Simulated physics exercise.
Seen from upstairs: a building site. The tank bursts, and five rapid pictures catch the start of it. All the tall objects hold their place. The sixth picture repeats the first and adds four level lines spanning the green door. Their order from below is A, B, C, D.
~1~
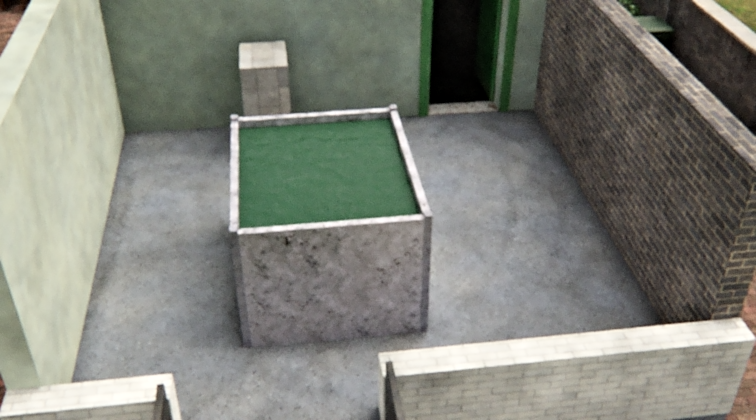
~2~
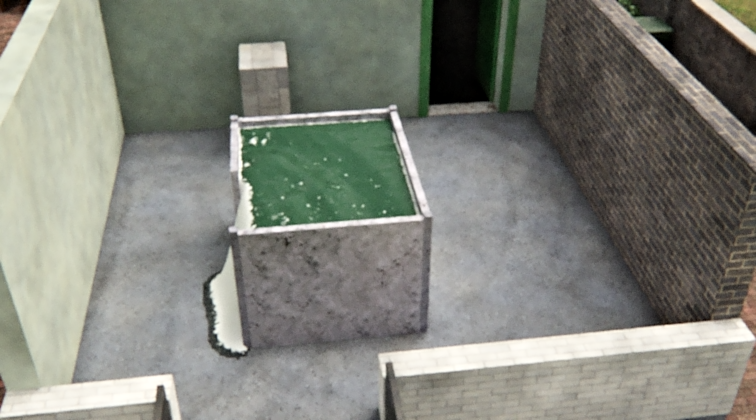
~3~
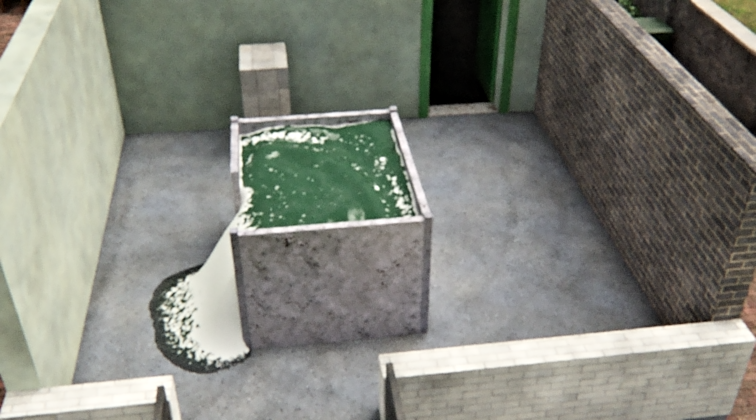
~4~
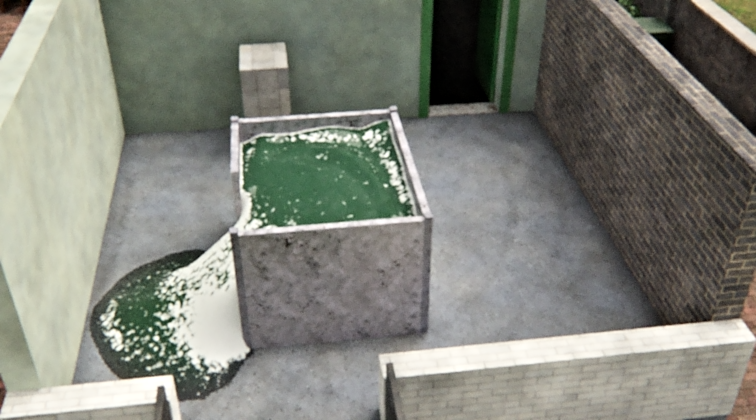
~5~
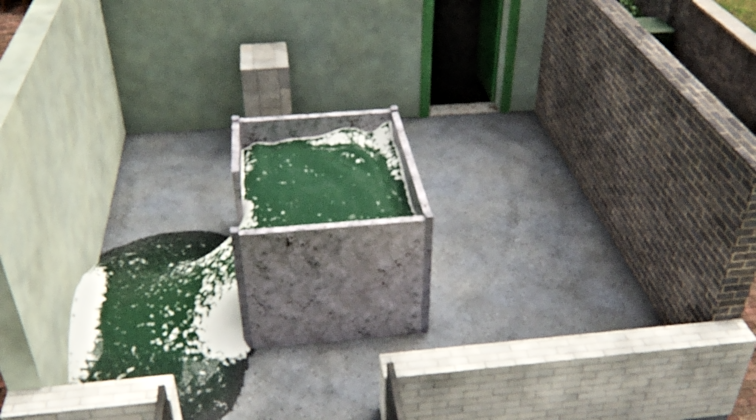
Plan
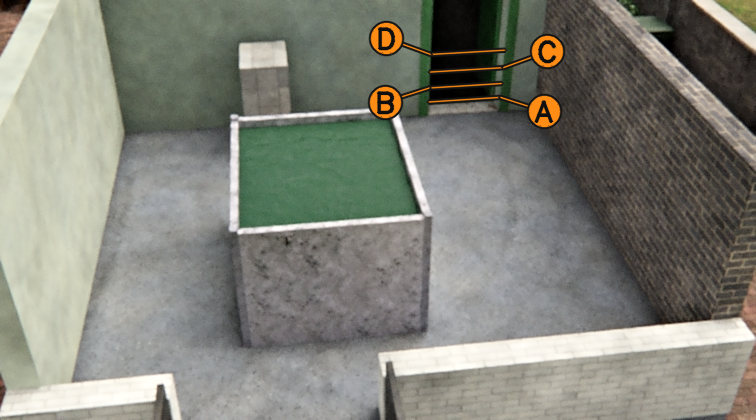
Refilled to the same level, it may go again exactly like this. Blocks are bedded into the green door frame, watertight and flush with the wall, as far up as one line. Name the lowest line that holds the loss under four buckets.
Choose A.
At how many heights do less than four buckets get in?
All of them.
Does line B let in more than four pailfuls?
No.
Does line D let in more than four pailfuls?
No, that is safe.
In orange, A at (464, 99); B at (465, 85); C at (466, 69); D at (468, 52); from the bottom up A, B, C, D.
With A, nothing gets over.
With B, nothing gets over.
With C, nothing gets over.
With D, nothing gets over.
